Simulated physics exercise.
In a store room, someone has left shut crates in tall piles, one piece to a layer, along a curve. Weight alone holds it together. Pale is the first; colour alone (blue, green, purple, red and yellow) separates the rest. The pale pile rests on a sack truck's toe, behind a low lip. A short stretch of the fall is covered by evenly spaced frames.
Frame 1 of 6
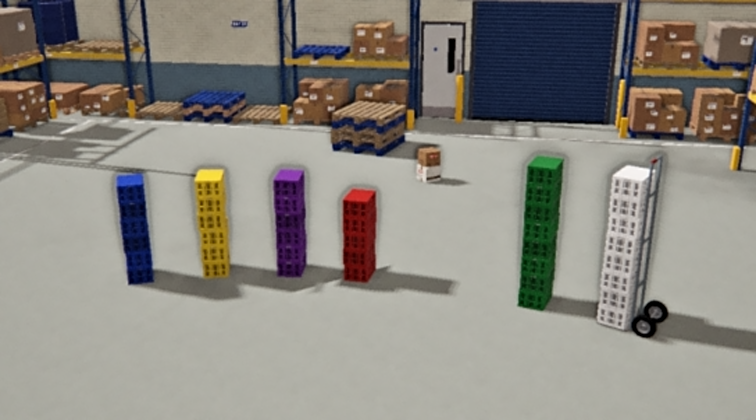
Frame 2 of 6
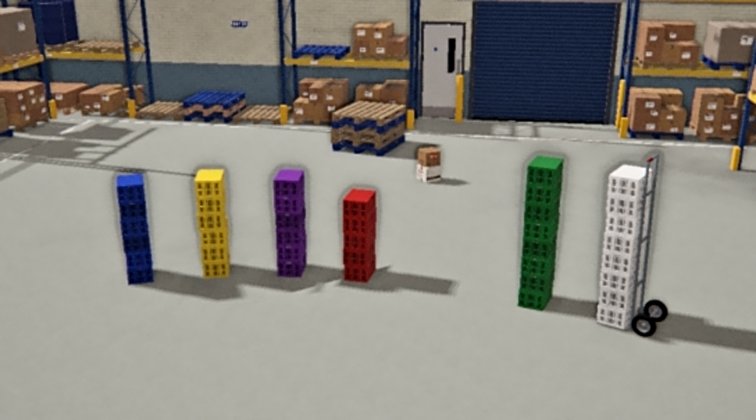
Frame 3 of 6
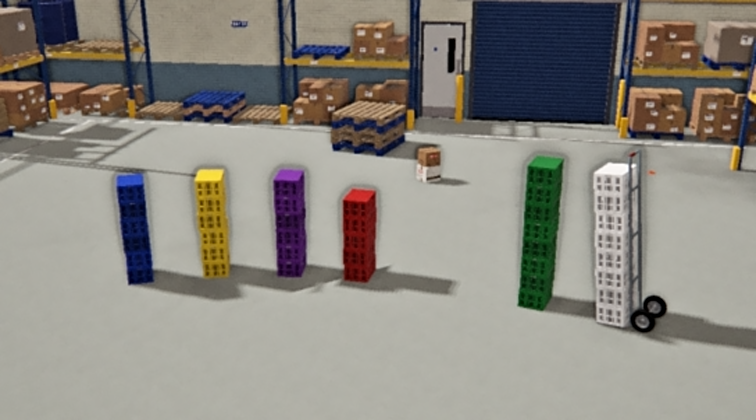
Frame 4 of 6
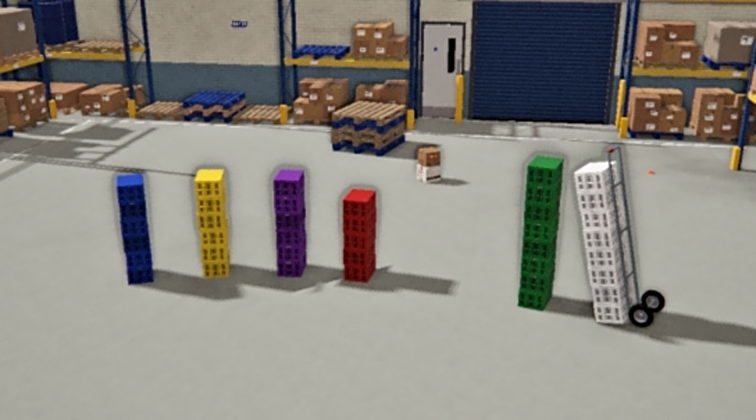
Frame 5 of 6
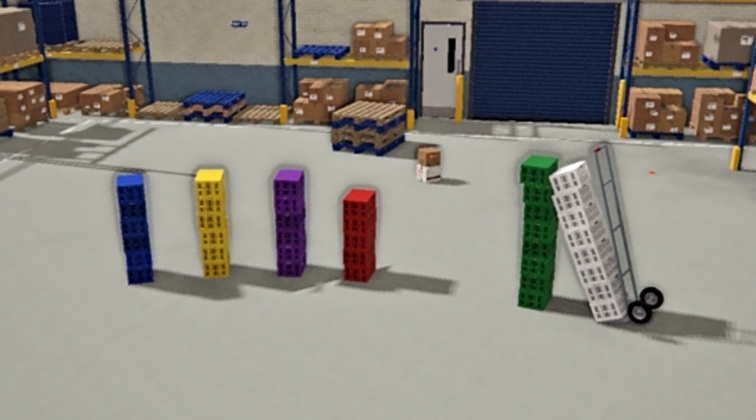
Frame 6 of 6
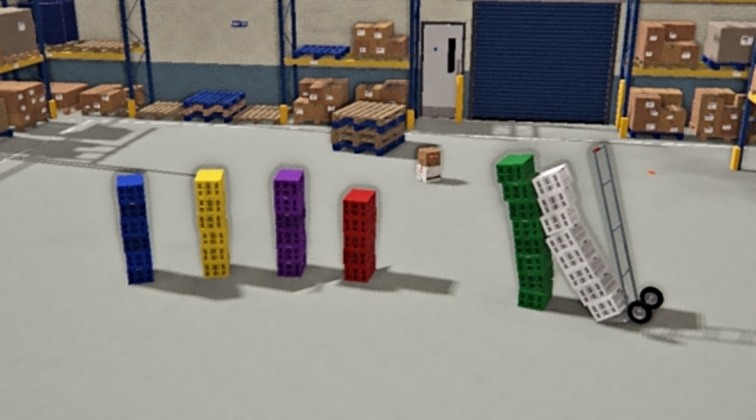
White crate stack on a hand truck tilting left against a green stack, which starts leaning left beside four still, colourful stacks.
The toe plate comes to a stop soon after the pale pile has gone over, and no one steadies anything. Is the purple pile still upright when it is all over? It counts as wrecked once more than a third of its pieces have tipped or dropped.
Yes.
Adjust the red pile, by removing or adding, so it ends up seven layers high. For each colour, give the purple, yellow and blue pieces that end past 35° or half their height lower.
Pieces down at the end - purple: 0, yellow: 0, blue: 0.
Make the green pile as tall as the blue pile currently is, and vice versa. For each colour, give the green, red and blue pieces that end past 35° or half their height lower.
By colour, green 6, red 0, blue 0.
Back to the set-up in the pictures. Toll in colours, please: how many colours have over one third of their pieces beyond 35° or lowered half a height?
The full count is 1.
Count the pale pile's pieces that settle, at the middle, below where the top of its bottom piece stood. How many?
Count = 6.
Just after the last frame, 8 of the pale pile down; none of the 6 purple crates down (2 of 31 in all colours); top purple crate unmoved; top green crate tilted well over, about its own height lower.
A moment on, 8 of the pale pile down; none of the 6 purple crates down (7 of 31 in all colours); top purple crate unmoved; top green crate on its side.
When it is over, 8 of the pale pile down; none of the 6 purple crates down (7 of 31 in all colours); top purple crate unmoved; top green crate on its side. In pixels of the last frame, middles, top purple crate near (289, 183), top green crate near (380, 261).
